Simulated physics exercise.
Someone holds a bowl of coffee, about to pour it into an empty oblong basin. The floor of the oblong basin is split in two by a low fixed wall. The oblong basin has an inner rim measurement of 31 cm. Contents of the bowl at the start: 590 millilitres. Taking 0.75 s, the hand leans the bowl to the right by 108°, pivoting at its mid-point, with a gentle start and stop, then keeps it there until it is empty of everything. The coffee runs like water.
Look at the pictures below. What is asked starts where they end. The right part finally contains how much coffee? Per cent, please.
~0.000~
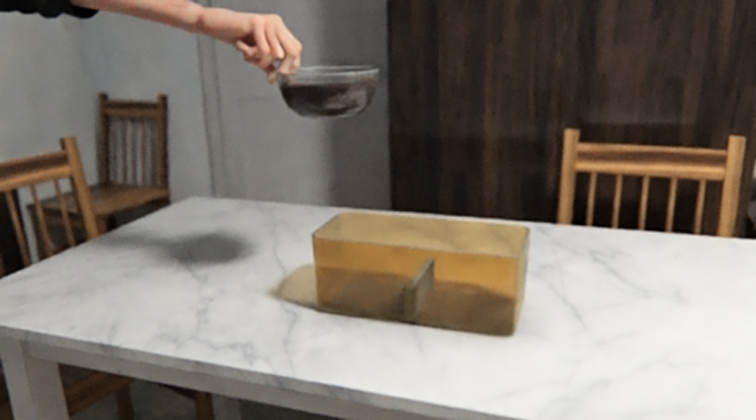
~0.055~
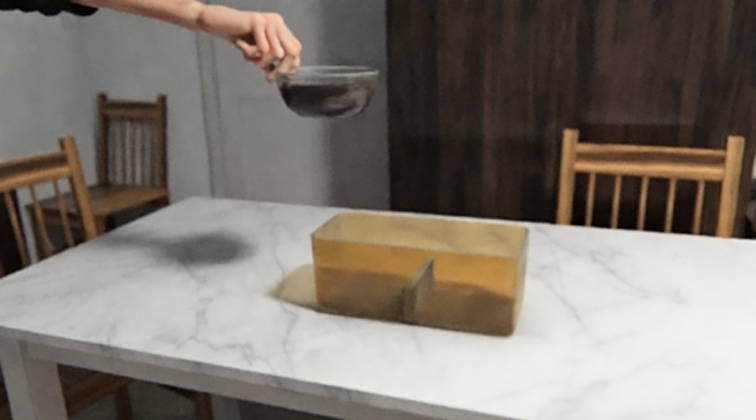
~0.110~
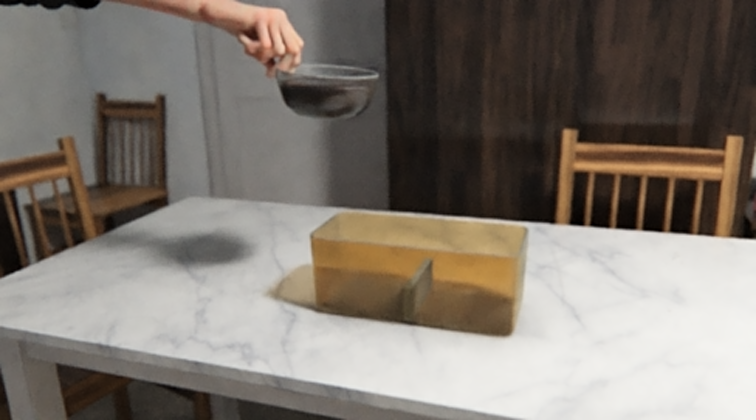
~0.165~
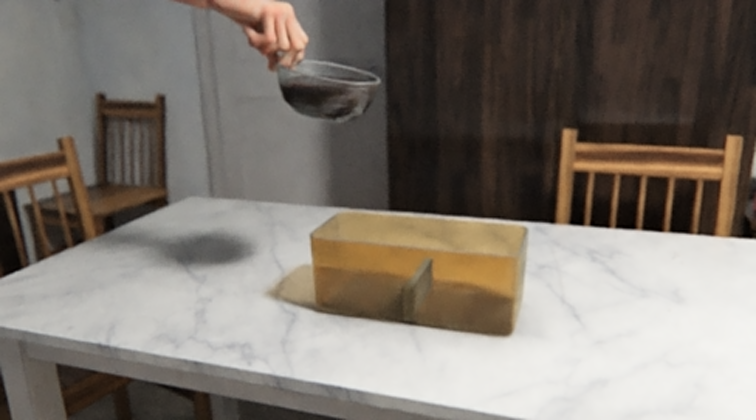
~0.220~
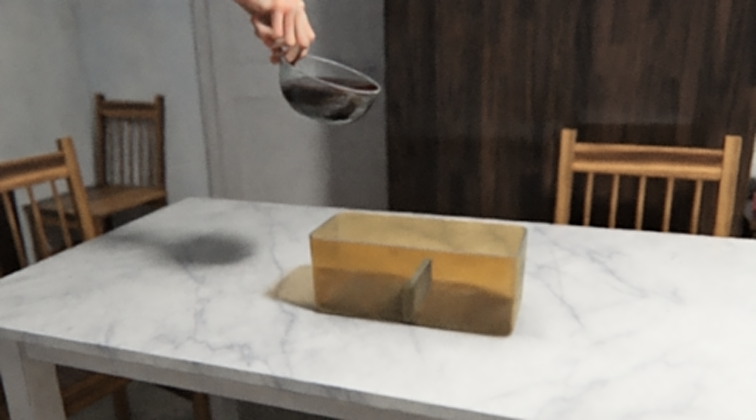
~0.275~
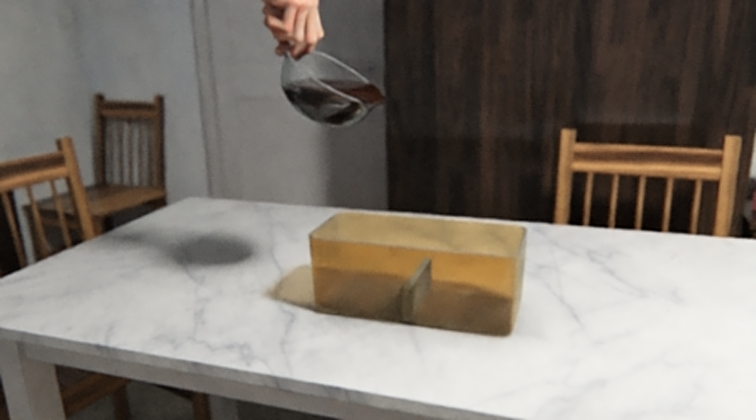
About 49 in every hundred parts.
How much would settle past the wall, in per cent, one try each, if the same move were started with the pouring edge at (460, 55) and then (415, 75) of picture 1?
The first try gives 75 percent and the second 85 percent.
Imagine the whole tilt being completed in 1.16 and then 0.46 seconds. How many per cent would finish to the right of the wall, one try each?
Around 60 per cent first, around 30 per cent next.
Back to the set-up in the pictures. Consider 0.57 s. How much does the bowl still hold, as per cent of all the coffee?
Still held: Roughly 12 % of the total.
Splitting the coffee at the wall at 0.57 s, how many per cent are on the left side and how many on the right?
Roughly 7 sits left and 24 sits right.
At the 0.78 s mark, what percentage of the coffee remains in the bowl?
About 0 % is still there.
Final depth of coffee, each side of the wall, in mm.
16 mm left, 16 mm right.
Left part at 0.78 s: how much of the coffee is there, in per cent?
Roughly 46 percent.
After 0.57 s the tilt is 93° and 12 per cent is still to pour, 7 is left of the wall and 25 right of it.
After 0.78 s the tilt is 108° and 0 per cent is still to pour, 45 is left of the wall and 48 right of it.
After 1.01 s the tilt is 108° and 0 per cent is still to pour, 48 is left of the wall and 49 right of it.
After 1.25 s the tilt is 108° and 0 per cent is still to pour, 49 is left of the wall and 49 right of it.
In the end 49 per cent lies left of the wall, 49 right of it and 3 outside.
